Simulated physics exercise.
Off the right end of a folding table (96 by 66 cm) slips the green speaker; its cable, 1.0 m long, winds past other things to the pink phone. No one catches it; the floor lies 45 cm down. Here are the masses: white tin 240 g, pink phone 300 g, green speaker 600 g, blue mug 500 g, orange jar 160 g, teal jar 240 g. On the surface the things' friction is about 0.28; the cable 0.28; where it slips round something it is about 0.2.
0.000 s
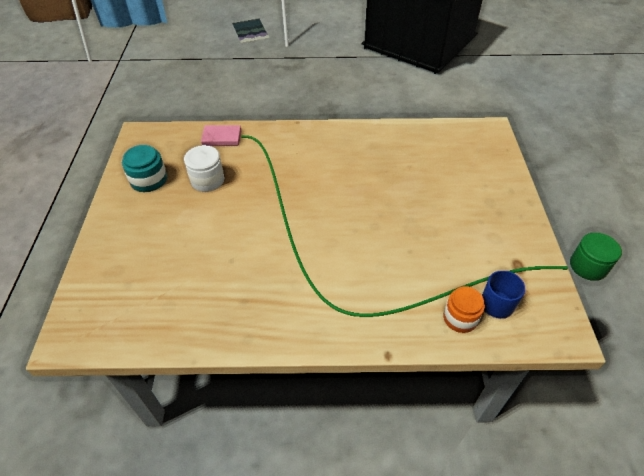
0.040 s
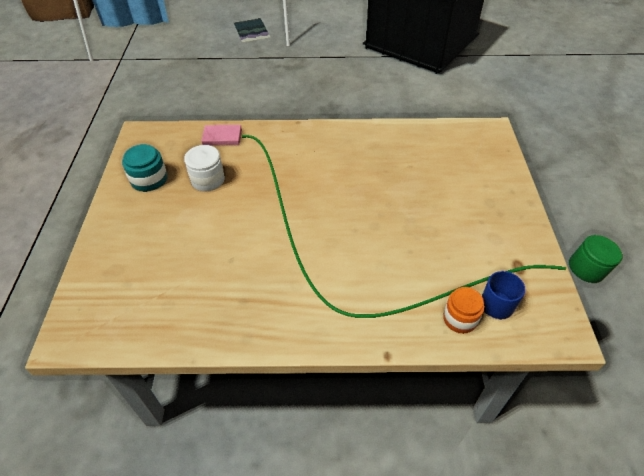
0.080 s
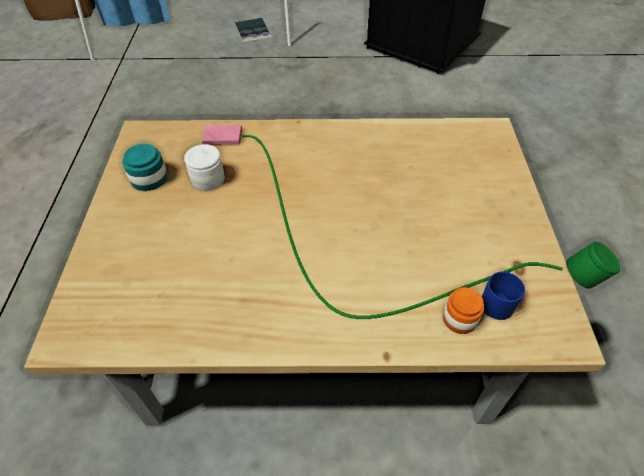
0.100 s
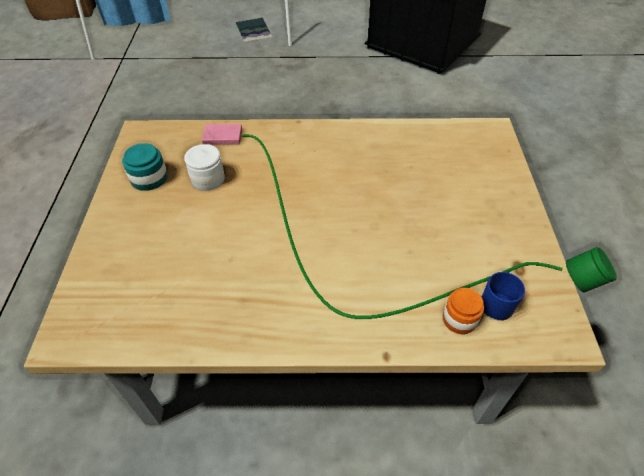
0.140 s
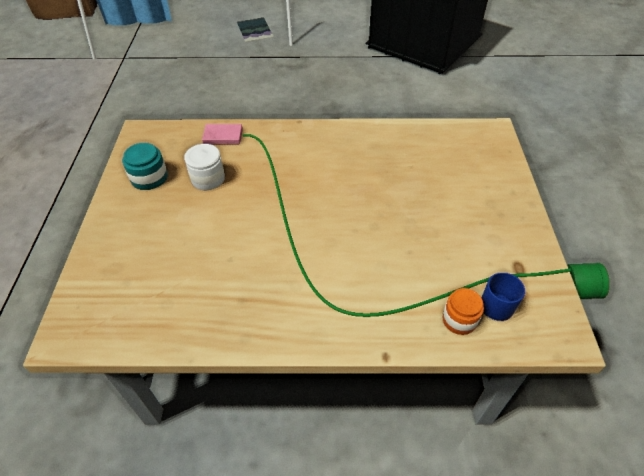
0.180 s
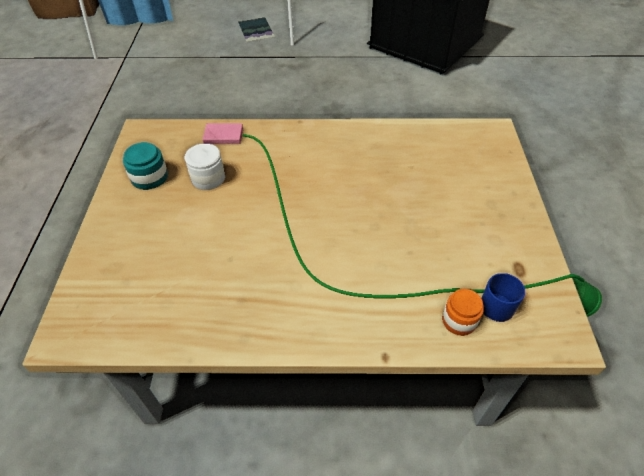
On a wooden table, a green cylinder tied to a green cable swinging slightly downward at the right edge, jars staying still.
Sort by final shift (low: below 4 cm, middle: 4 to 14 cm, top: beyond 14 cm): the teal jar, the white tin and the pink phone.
The teal jar stays in the low band, the white tin barely shifts, the pink phone travels a long way.
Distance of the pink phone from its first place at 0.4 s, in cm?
Some 18 cm.
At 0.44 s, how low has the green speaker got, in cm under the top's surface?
Roughly 40 centimetres.
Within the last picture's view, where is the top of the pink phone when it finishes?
Around pixel (480, 206).
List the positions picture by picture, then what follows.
In the first picture, teal jar (139, 155); white tin (202, 156); pink phone (221, 133); cable runs through (426, 302) (320, 296) (285, 217) (268, 158).
In the second picture, green speaker (602, 249); cable runs through (320, 296) (268, 157).
In the third picture, green speaker (593, 265); cable runs through (513, 269) (319, 296) (268, 157).
In the fourth picture, green speaker (591, 270); cable runs through (513, 269) (319, 296) (269, 157).
In the fifth picture, green speaker (585, 281); cable runs through (319, 296) (269, 157).
In the sixth picture, teal jar (140, 152); white tin (202, 154); pink phone (223, 131); cable runs through (549, 282) (334, 289) (285, 218) (269, 158).
By 0.4 s, the cable's tail end at (297, 169); pink phone 18 cm off its start, green speaker over the edge.
By 0.7 s, the cable's tail end at (399, 205); pink phone 47 cm off its start, green speaker over the edge.
By 0.9 s, the cable's tail end at (457, 218); pink phone 61 cm off its start at (477, 206), green speaker over the edge.
By 1.2 s, the cable's tail end at (460, 218); pink phone 61 cm off its start, green speaker over the edge.
By 2.4 s, the cable's tail end at (460, 218); pink phone 61 cm off its start at (480, 206), teal jar 0 cm off its start at (140, 152), white tin 0 cm off its start at (202, 154), green speaker over the edge.
